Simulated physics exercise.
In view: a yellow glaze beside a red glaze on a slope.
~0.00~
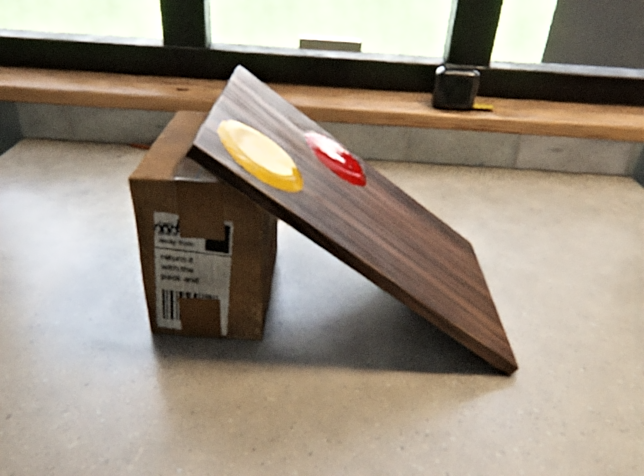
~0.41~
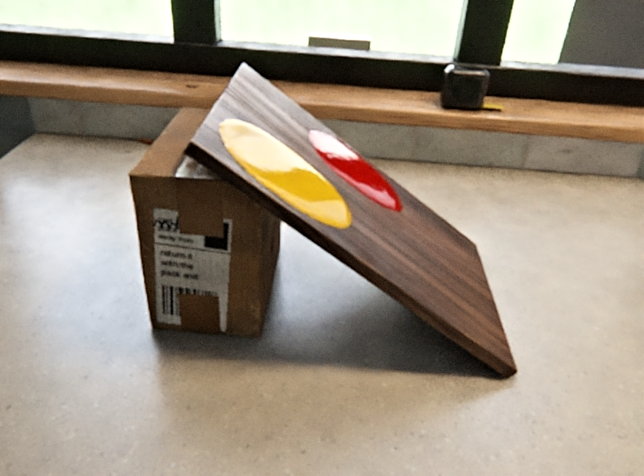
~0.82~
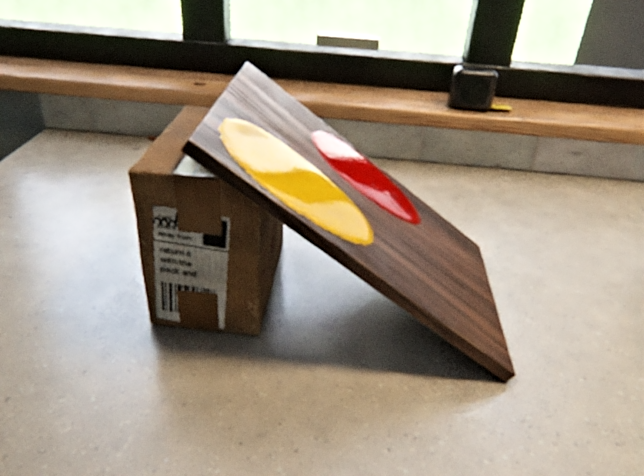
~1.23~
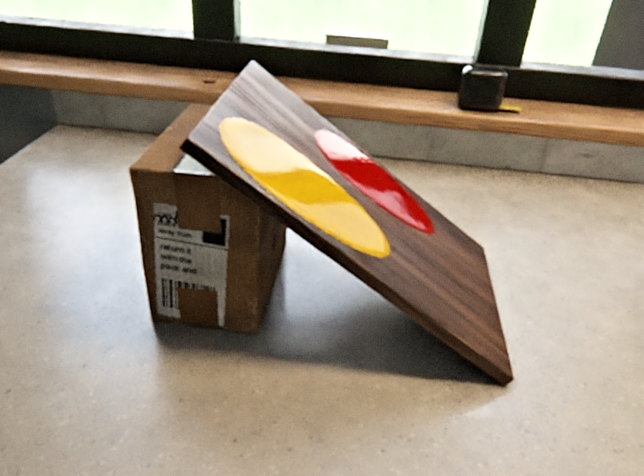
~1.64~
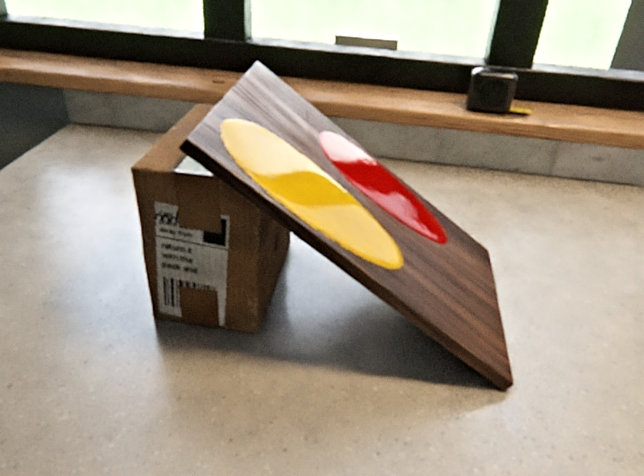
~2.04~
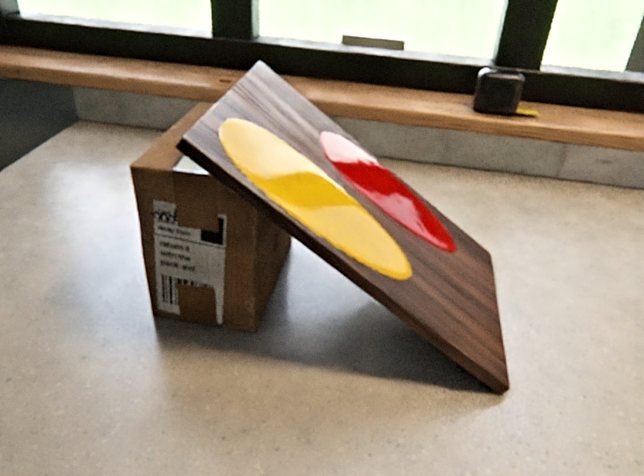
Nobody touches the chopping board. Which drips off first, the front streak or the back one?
First at the edge is the farther one.
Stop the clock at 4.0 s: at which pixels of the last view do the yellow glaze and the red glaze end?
In turn (449, 301) and (483, 268).
By 3.1 s, the yellow glaze is three quarters of the way down; the red glaze is close to the edge.
By 4.8 s, the yellow glaze is three quarters of the way down; the red glaze is at the low edge.
